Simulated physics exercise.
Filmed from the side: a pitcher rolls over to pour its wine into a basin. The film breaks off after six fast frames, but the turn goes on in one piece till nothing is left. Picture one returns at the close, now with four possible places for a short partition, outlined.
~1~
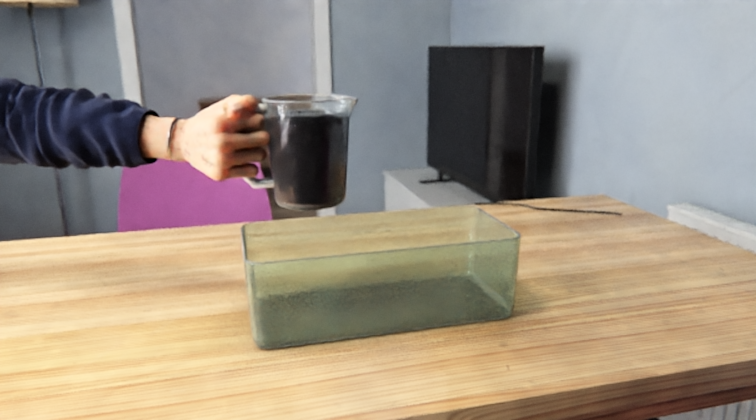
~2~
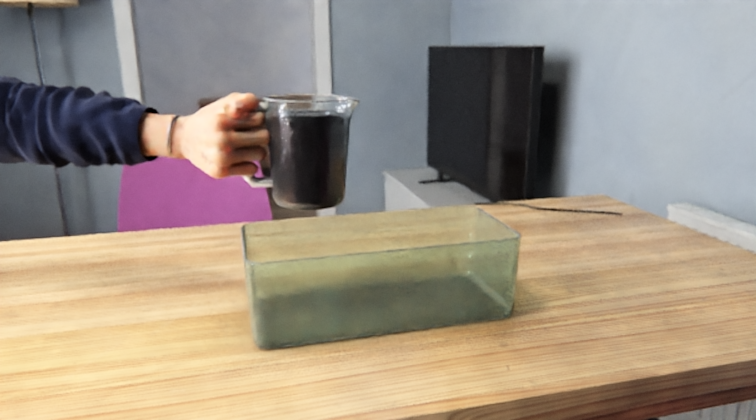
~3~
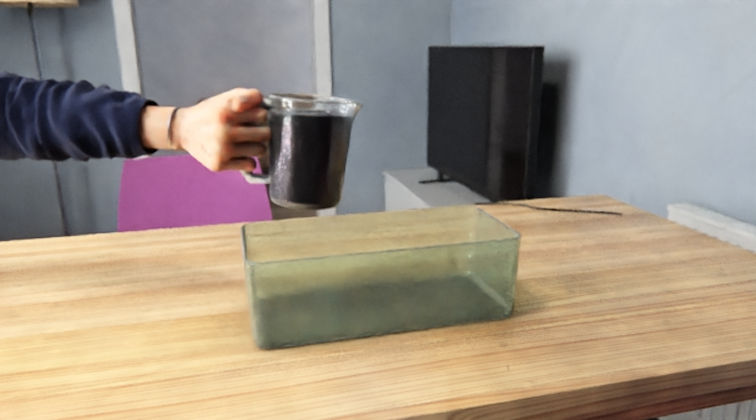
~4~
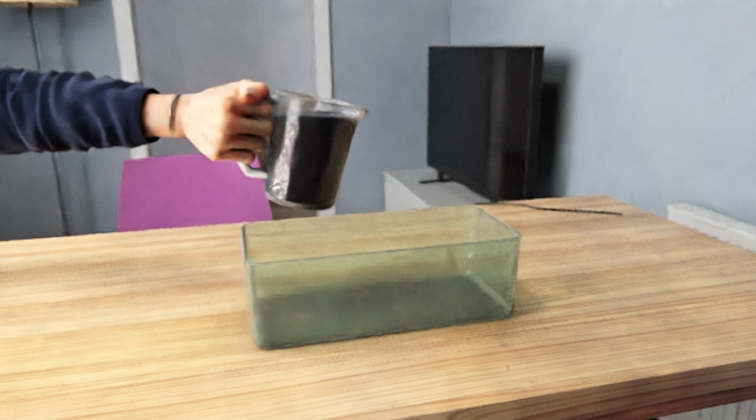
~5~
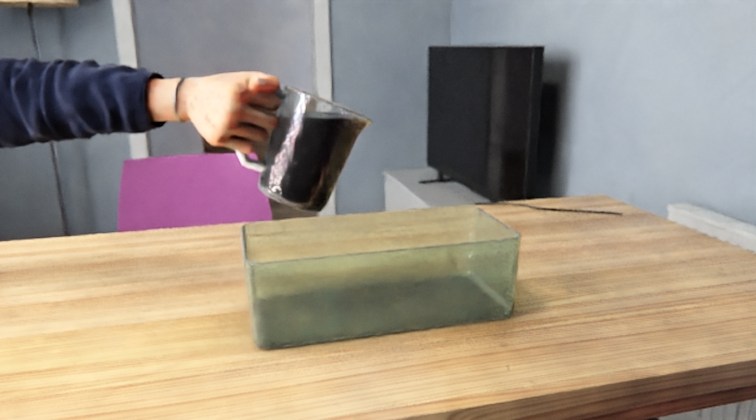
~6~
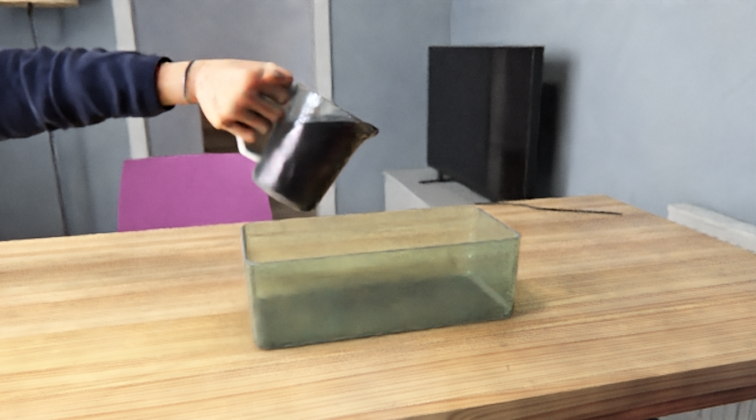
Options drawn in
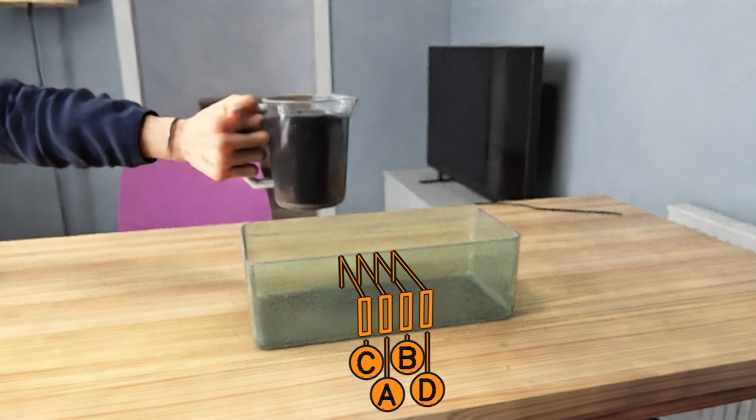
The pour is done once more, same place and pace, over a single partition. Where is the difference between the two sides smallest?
Place D does it best.
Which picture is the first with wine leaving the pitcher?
Picture 6.
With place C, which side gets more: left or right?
The right one.
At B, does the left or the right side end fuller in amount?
The right side.
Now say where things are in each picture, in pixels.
Upright, lip at (356, 99); basin from (253, 347) to (512, 313); nothing has left yet, in the first frame.
Upright, lip at (357, 100); nothing has left yet, in the second frame.
Tipped about 6°, lip at (361, 104); nothing has left yet, in the third frame.
Tipped about 13°, lip at (366, 111); nothing has left yet, in the fourth frame.
Tipped about 22°, lip at (371, 121); nothing has left yet, in the fifth frame.
Tipped about 33°, lip at (375, 133); wine is over the lip, down to (375, 133), in the sixth frame.
In orange, A at (386, 338); B at (407, 335); C at (366, 341); D at (427, 332).
Choosing A, about 2 % ends left of the wall and 97 % right of it.
Choosing B, about 4 % ends left of the wall and 95 % right of it.
Choosing C, about 2 % ends left of the wall and 97 % right of it.
Choosing D, about 44 % ends left of the wall and 56 % right of it.
